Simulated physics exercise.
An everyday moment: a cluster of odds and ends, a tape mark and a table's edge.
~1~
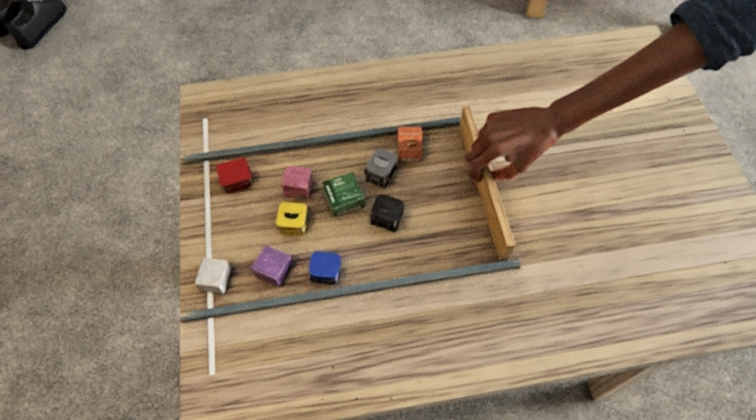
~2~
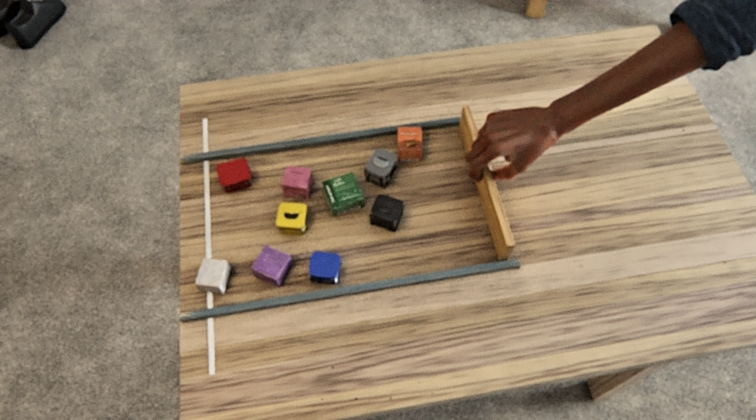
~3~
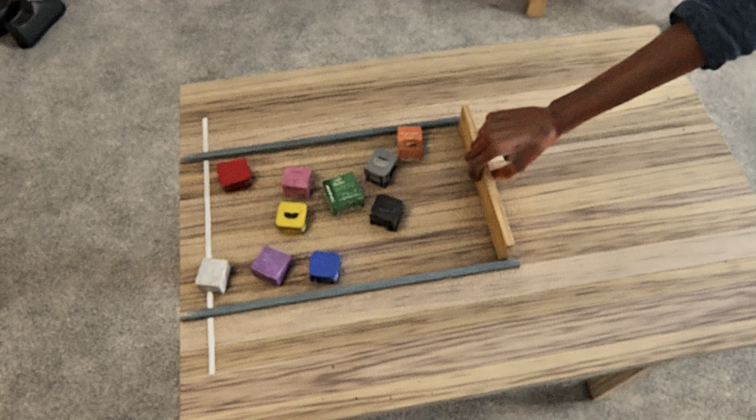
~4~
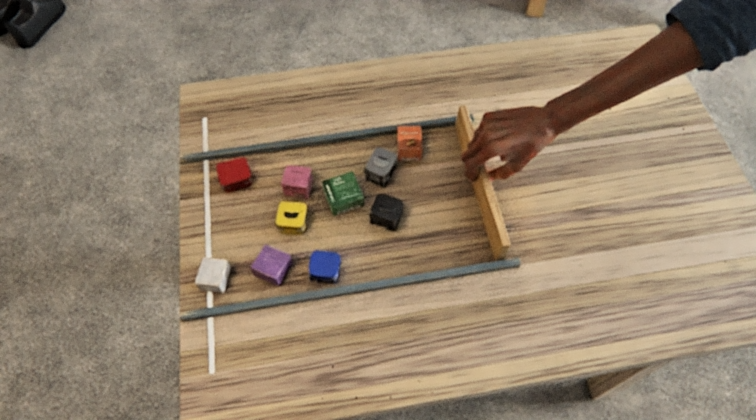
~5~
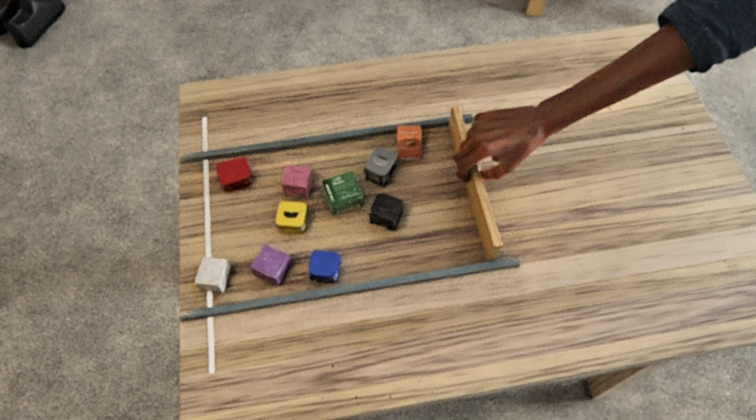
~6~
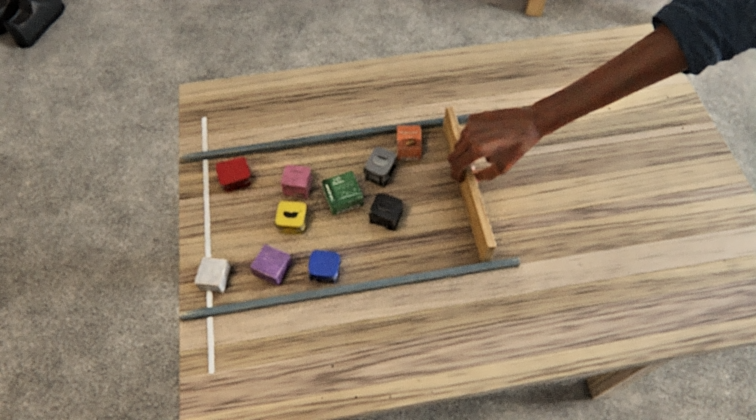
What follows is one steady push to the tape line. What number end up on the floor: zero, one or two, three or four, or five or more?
In the end the number that fall off is five or more.
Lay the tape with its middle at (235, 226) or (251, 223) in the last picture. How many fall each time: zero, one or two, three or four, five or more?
Taking them in turn, either one or two; none at all.
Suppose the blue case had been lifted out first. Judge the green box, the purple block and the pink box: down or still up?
The green box goes over; the purple block survives; the pink box is lost.
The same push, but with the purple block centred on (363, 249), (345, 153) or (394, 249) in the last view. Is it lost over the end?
Place by place, it stays on; tumbles off; is kept.
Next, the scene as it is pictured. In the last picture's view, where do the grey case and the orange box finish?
About (193, 198), and the other about (191, 169).
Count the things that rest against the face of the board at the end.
That makes 4.
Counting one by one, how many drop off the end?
It comes to 6.
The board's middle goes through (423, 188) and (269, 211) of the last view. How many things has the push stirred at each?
The counts are 1 and 10.
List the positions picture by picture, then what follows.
In the first picture, white block (214, 276); red case (235, 176); purple block (272, 266); board (484, 180); tape (208, 231).
In the second picture, red case (235, 176); pink box (298, 182).
In the third picture, purple block (272, 265); orange box (410, 144).
In the fourth picture, white block (213, 275); board (480, 180).
In the fifth picture, red case (235, 175); green box (343, 193).
In the sixth picture, white block (213, 275); red case (234, 175); purple block (271, 265); board (467, 181); tape (207, 230).
A little later, none off yet; white block at rest near (213, 275); red case at rest near (234, 175); purple block at rest near (271, 265).
Next, none off yet; white block shifted about its own width near (184, 276); red case shifted about its own width near (211, 168); purple block shifted well along near (217, 267).
When it is over, the number that fall off is five or more; down, green box, pink box, yellow case, purple block, red case and white block.
